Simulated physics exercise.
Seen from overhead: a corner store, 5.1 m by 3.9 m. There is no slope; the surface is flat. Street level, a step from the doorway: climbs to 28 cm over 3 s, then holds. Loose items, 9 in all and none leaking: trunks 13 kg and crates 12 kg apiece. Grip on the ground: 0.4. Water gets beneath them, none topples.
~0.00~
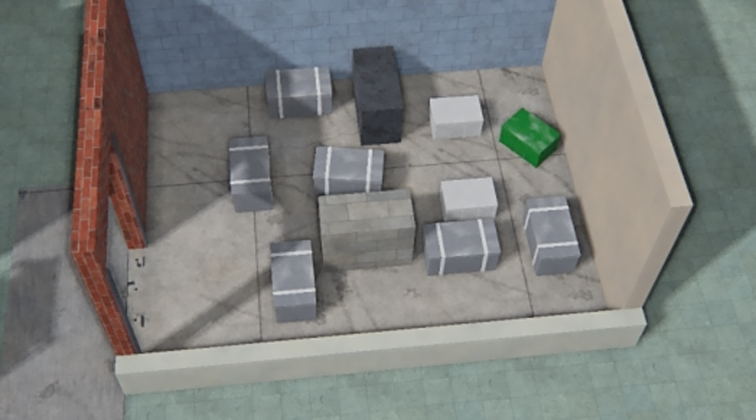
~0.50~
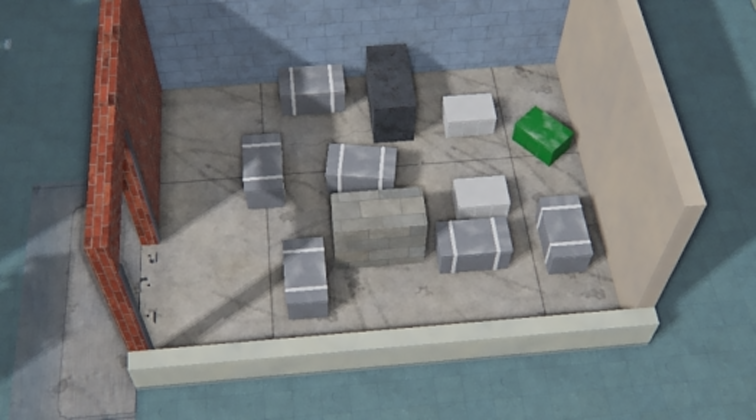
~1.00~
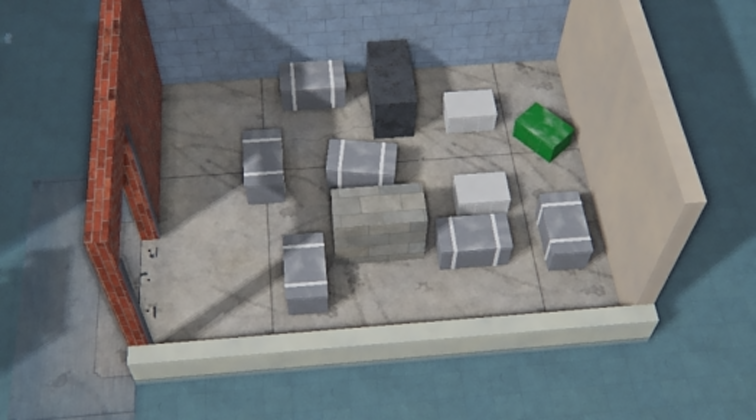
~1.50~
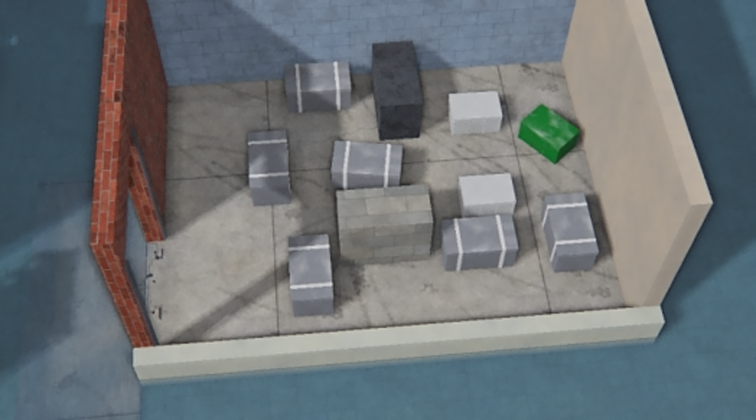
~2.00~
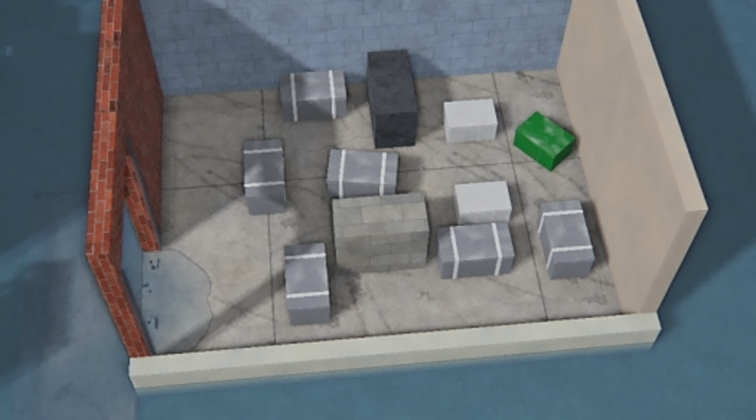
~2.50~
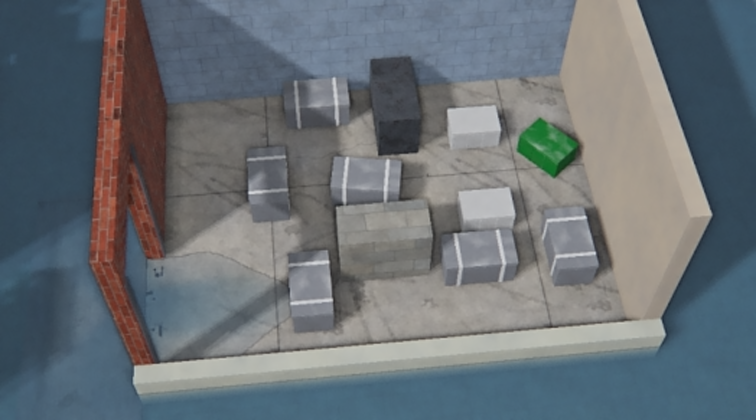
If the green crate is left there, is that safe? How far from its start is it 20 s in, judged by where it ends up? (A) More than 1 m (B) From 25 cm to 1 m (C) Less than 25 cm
Answer: A.
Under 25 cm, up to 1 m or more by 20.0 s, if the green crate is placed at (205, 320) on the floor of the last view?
Looks like it is swept a long way.
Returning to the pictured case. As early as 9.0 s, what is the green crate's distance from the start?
It has shifted about 100 cm.
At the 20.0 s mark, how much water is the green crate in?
Around 19 cm.
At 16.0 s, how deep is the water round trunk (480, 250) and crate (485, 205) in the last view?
Close to 19 and 23 centimetres.
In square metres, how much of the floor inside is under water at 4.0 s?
Close to 7.0 m2, I'd say.
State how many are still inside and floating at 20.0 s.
The count is 9.
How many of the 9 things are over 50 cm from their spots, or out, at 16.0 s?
Tally: 9.
After 4.0 s the green crate is near (549, 140), 0.0 m from its start, aground; 1 afloat.
After 9.0 s the green crate is near (534, 64), 1.1 m from its start, afloat; 9 afloat.
After 16.0 s the green crate is near (381, 156), 2.1 m from its start, afloat; 9 afloat.
After 20.0 s the green crate is near (319, 162), 2.8 m from its start, afloat; 9 afloat.
